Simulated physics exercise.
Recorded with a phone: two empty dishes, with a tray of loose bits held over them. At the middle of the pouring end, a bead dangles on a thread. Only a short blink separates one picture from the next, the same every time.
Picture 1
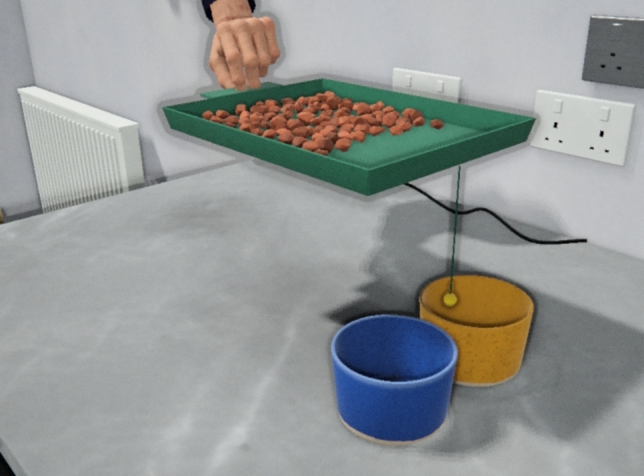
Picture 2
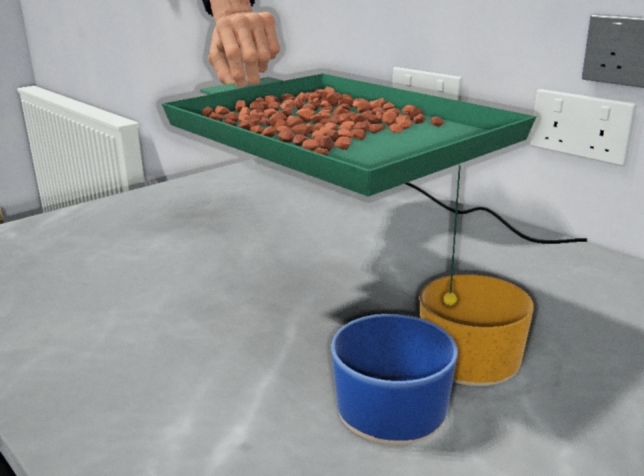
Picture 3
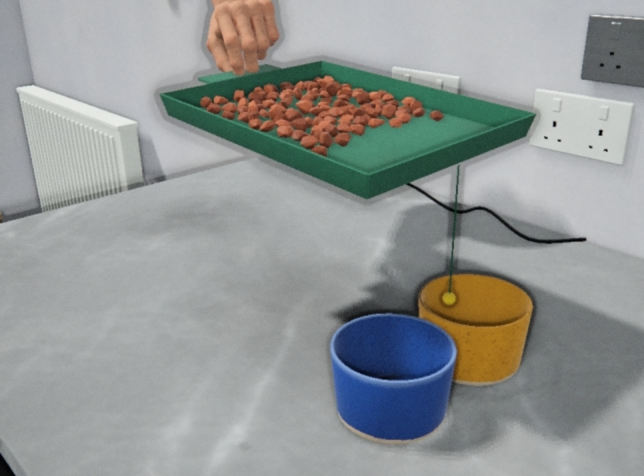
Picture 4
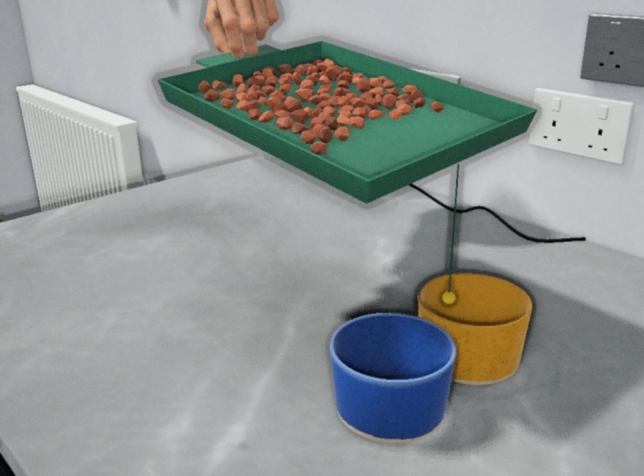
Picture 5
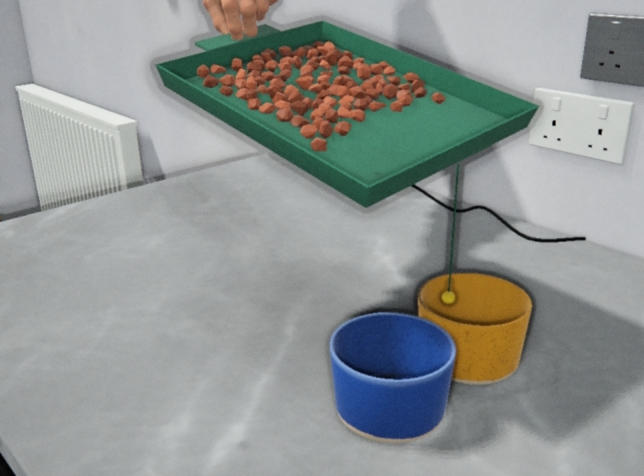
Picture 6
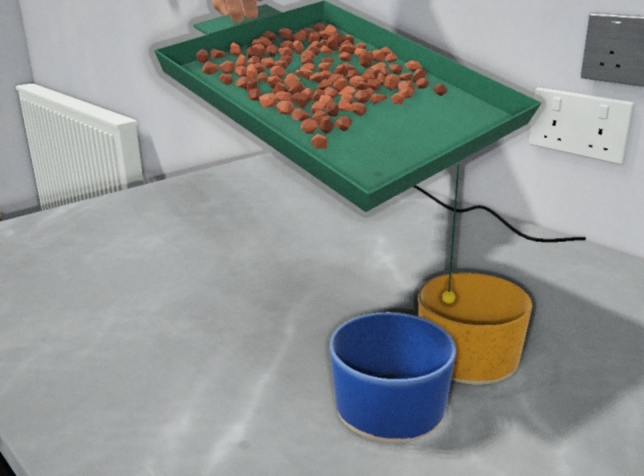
On a grey worktop against a pale wall with a white radiator and sockets, a still camera looks slightly down. A hand holds a green tray of reddish-brown brick bits at the upper left, above a blue dish and a yellow one behind it to the right, where a yellow bead hangs on a thread. The hand slowly raises the tray's far end, tilting it toward its near left corner.
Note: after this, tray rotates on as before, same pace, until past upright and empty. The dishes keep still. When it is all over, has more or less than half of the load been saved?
More than half.
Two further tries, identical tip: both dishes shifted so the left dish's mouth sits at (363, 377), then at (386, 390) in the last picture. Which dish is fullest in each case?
In the first try it's the one on the left, and in the second it's the one on the left.
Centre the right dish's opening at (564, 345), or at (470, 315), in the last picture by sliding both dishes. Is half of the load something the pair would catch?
Taking the tries in order: A minor share, followed by a major share.
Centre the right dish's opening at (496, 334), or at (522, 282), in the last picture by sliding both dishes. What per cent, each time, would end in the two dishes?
The first try yields 60% and the second yields 10%.
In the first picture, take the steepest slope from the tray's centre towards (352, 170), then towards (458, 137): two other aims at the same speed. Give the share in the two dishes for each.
60 % then 30 %, roughly.
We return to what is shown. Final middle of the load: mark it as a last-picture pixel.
Centre at rest, last view: Approx. (392, 417).
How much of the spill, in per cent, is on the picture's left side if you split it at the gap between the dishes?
I make it about 40 percent or so.
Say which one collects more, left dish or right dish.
Once things settle, the left of the two ends up fuller.
Soon, tray tipped steeply; most on the tray; a small part in the air.
A while on, tray tipped past a quarter turn; about a quarter on the tray; about a third in the left dish; about a third outside both; a small part in the air.
Towards the end, tray tipped past a quarter turn; about two thirds in the left dish; about a third outside both.
Finally, tray tipped past a quarter turn; about two thirds in the left dish; none in the right dish; about a third outside both.
